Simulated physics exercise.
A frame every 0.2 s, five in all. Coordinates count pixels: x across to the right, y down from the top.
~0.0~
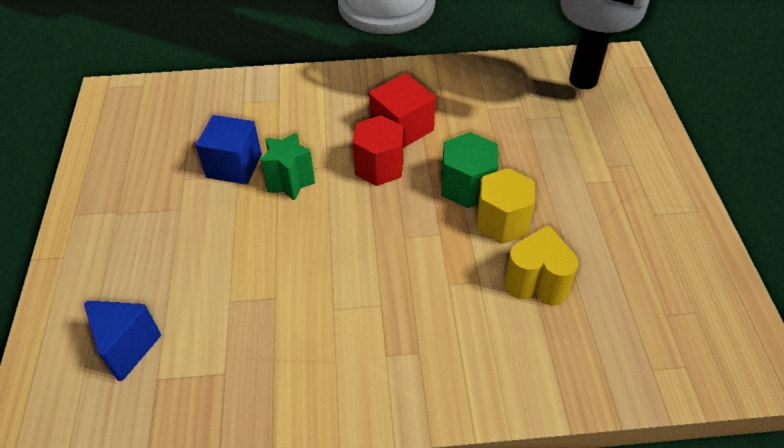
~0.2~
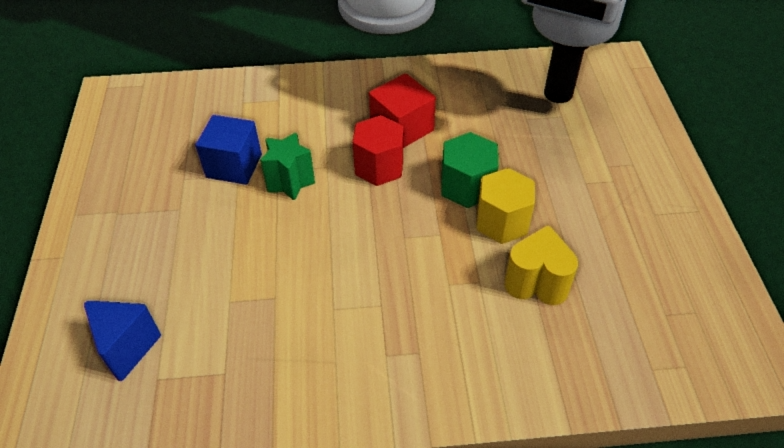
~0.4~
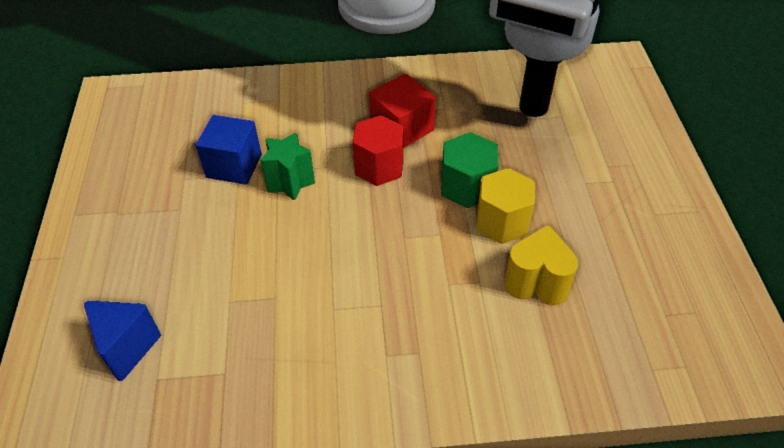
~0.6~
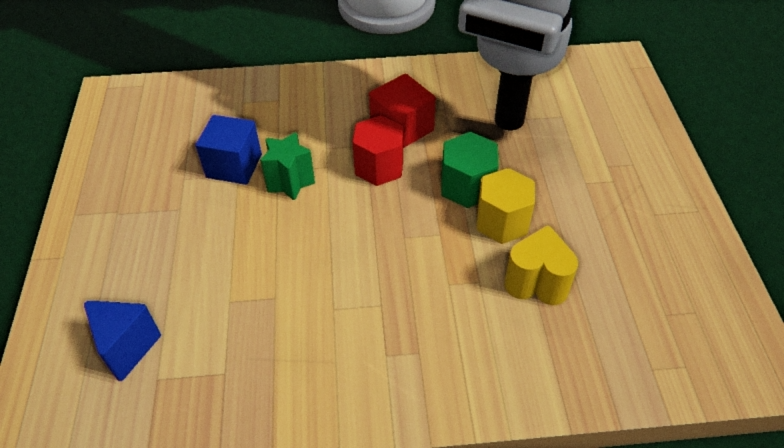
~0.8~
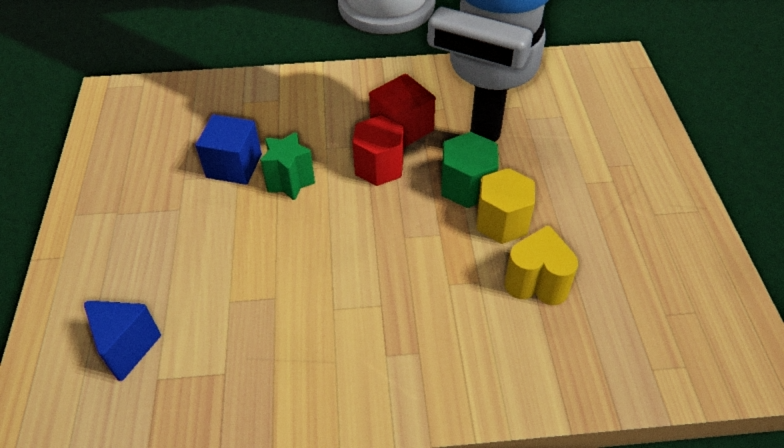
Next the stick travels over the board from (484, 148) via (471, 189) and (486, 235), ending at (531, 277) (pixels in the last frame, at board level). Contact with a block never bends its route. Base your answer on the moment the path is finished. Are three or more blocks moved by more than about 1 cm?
In short: Yes.
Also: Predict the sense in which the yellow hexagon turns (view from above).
Seen from above, its turn is counter-clockwise.
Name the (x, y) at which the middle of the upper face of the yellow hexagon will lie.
The middle of the upper face of the yellow hexagon will lie at about (579, 231) in the picture.
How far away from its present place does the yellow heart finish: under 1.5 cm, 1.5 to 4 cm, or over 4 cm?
Net shift: 1.5 to 4 cm.
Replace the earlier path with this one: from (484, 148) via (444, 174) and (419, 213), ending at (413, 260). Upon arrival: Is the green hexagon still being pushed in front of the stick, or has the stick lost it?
Beside or behind.
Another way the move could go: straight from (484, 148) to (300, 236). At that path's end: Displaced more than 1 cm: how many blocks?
It will shift two blocks.
On the path given first. One third of the way, stick at (472, 175); green hexagon at (455, 185); yellow hexagon at (512, 202), turned 35° anticlockwise.
Two thirds of the way, stick at (489, 222); green hexagon at (445, 211), turned 35° clockwise; yellow hexagon at (535, 218), turned 50° anticlockwise; yellow heart at (554, 258), turned 20° clockwise.
At the end, stick at (534, 264); red square unmoved; green hexagon at (445, 211), turned 35° clockwise; yellow hexagon at (579, 231), turned 100° anticlockwise; yellow heart at (577, 278), turned 35° clockwise.
